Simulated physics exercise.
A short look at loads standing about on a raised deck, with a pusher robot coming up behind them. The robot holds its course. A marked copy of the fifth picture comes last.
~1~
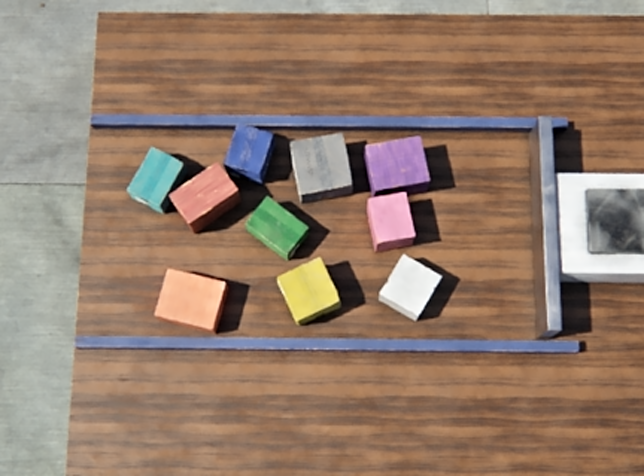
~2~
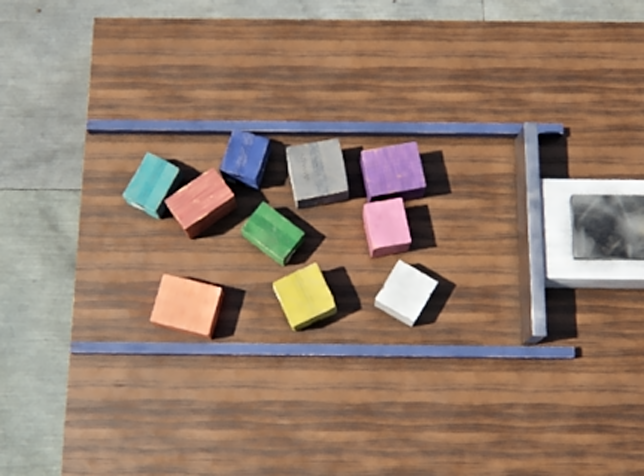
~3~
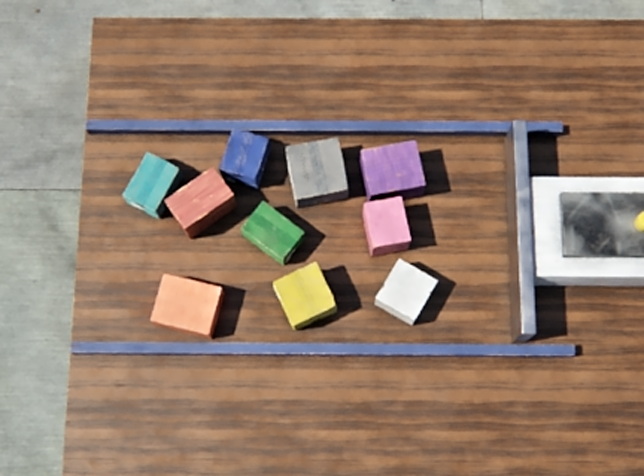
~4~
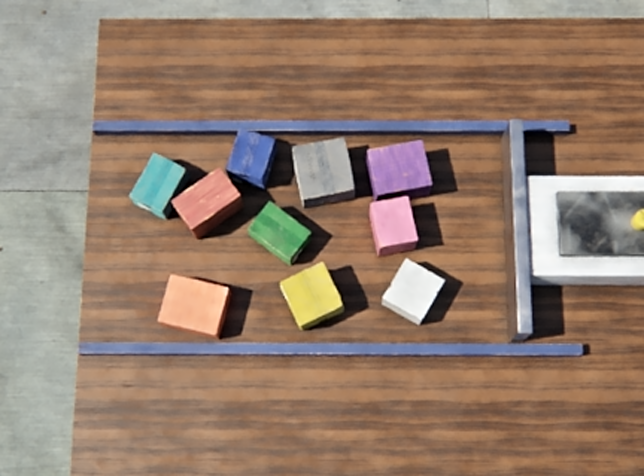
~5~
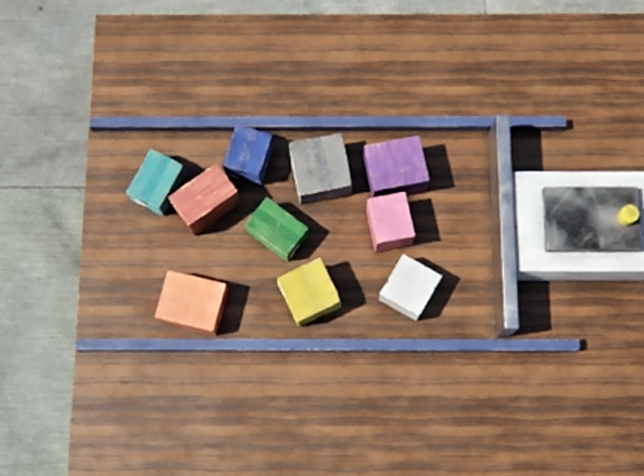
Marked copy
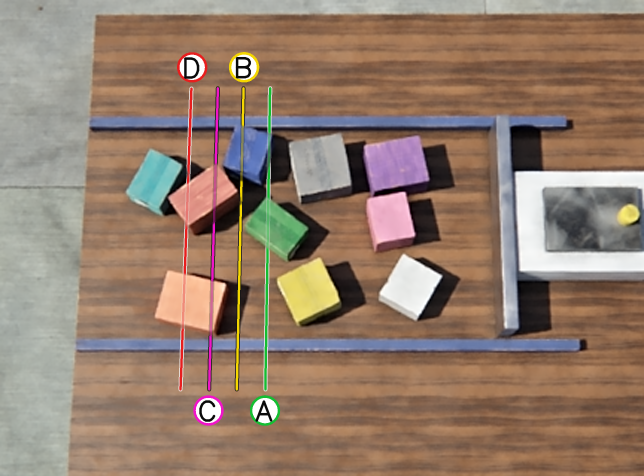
The video shows colourful blocks lying between two blue rails on a wooden surface, while a white machine with a wide grey bar at its front moves slowly left a short way toward them; the blocks stay in place.
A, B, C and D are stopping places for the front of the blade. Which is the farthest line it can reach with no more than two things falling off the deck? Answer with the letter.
No farther than C.
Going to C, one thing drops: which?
It is the turquoise parcel.
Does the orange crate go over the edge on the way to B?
By then, no.
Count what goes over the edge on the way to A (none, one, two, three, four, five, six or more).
In all, none.
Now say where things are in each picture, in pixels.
The first frame shows pink crate (390, 222); grey parcel (322, 168); orange crate (192, 302).
The second frame shows robot (612, 227); yellow parcel (305, 298).
The third frame shows robot (601, 224); turquoise parcel (154, 186).
The fourth frame shows robot (598, 223); blue box (252, 159).
The fifth frame shows robot (584, 219); green box (277, 230); pink crate (390, 222); grey parcel (321, 169).
On the marked copy, A at (268, 233); B at (240, 233); C at (214, 233); D at (186, 233).
With C. Early on, robot (478, 219); white crate (369, 301); purple crate (364, 165).
Further on, robot (369, 219); turquoise parcel (125, 186); blue box (162, 149).
At the end, robot (291, 219); turquoise parcel over the edge; blue box (87, 151); one fallen.
As for the rest, A is within the limit but short; B is within the limit but short; D drops four.
